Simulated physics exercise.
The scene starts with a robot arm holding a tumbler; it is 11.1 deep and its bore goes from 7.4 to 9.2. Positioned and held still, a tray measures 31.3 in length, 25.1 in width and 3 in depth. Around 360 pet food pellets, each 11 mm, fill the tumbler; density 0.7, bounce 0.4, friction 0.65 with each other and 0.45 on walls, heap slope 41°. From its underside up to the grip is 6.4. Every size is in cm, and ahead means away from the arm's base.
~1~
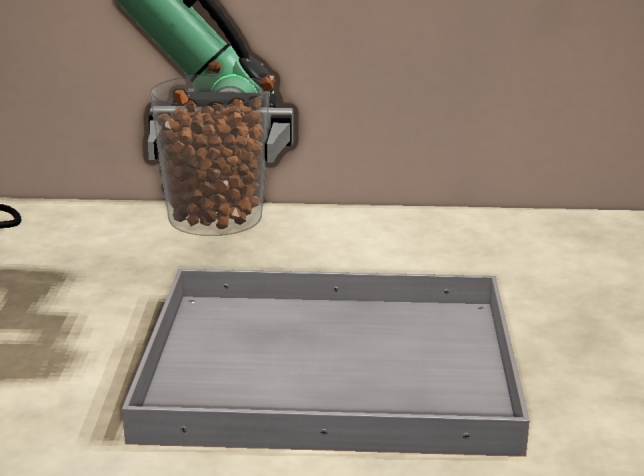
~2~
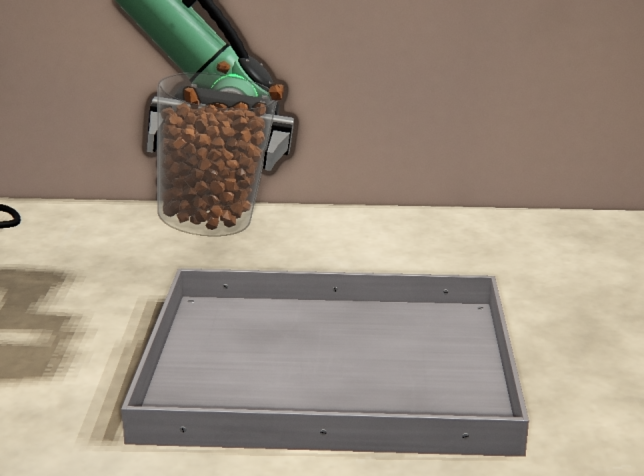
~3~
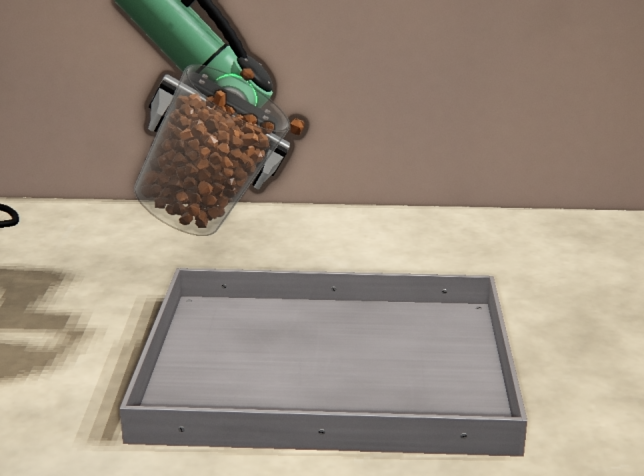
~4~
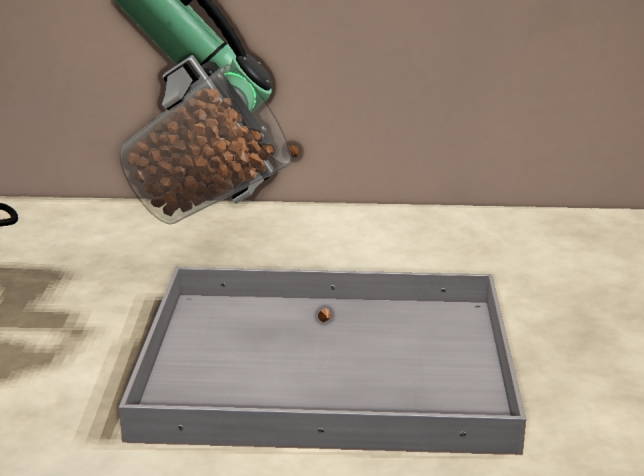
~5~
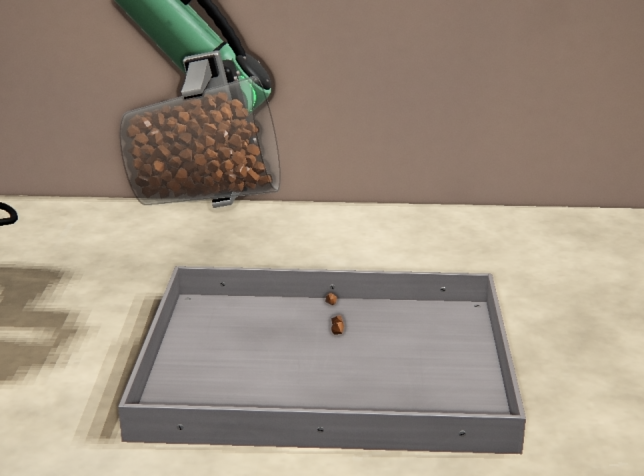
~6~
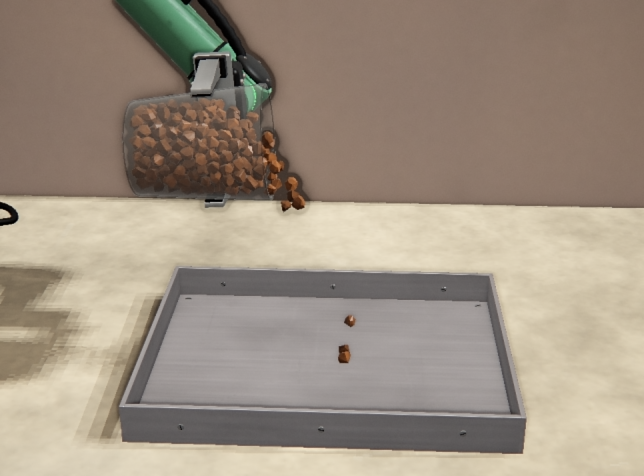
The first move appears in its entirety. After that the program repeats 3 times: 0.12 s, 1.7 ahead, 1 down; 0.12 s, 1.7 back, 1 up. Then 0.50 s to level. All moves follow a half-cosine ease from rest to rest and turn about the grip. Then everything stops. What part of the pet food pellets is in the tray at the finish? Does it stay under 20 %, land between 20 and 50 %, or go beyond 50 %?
It lands between 20 and 50 %.
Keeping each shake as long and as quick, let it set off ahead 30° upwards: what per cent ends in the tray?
Roughly 45 per cent.
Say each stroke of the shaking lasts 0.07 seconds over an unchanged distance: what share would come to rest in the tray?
About 40 per cent, then.
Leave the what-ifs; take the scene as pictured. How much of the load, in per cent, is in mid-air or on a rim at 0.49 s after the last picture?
Around 3 percent of the load.
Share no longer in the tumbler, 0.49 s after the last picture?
About 20 per cent so far.
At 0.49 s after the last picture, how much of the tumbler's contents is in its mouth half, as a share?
I'd say close to 45 per cent.
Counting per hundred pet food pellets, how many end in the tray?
About 30 %.
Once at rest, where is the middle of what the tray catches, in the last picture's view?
At about (346, 355).
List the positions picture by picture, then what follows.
The tumbler middle at (213, 157), level; upper third of the load around (214, 128), from x 165 to 270, top at y 70; 357 in the tumbler, in the first frame.
The tumbler middle at (211, 157), tilted 8° forward; upper third of the load around (213, 130), from x 170 to 275, top at y 70, in the second frame.
The tumbler middle at (206, 155), tilted 30° forward; upper third of the load around (211, 130), from x 145 to 300, top at y 75; 355 in the tumbler, 2 in flight or on a rim, in the third frame.
The tumbler middle at (201, 151), tilted 56° forward; upper third of the load around (205, 129), from x 135 to 325, top at y 95; 354 in the tumbler, 2 in the tray, 1 in flight or on a rim, in the fourth frame.
The tumbler middle at (199, 147), tilted 78° forward; upper third of the load around (197, 124), from x 135 to 340, top at y 100; 354 in the tumbler, 3 in the tray, in the fifth frame.
The tumbler middle at (200, 146), tilted 86° forward; upper third of the load around (189, 125), from x 135 to 350, top at y 105; 351 in the tumbler, 3 in the tray, 3 in flight or on a rim, in the sixth frame.
Then, 0.49 s on, tilted 86° forward, highest piece 23 above the table; 284 in the tumbler, 64 in the tray, 9 in flight or on a rim.
Then, 0.98 s on, tilted 41° forward, highest piece 23 above the table; 258 in the tumbler, 99 in the tray.
Then, 1.42 s on, level, highest piece 24 above the table; 258 in the tumbler, 99 in the tray.
Then, 2.47 s on, level, highest piece 24 above the table; 258 in the tumbler, 99 in the tray.
In the end, 258 in the tumbler, 99 in the tray. That is 28 % in the tray.
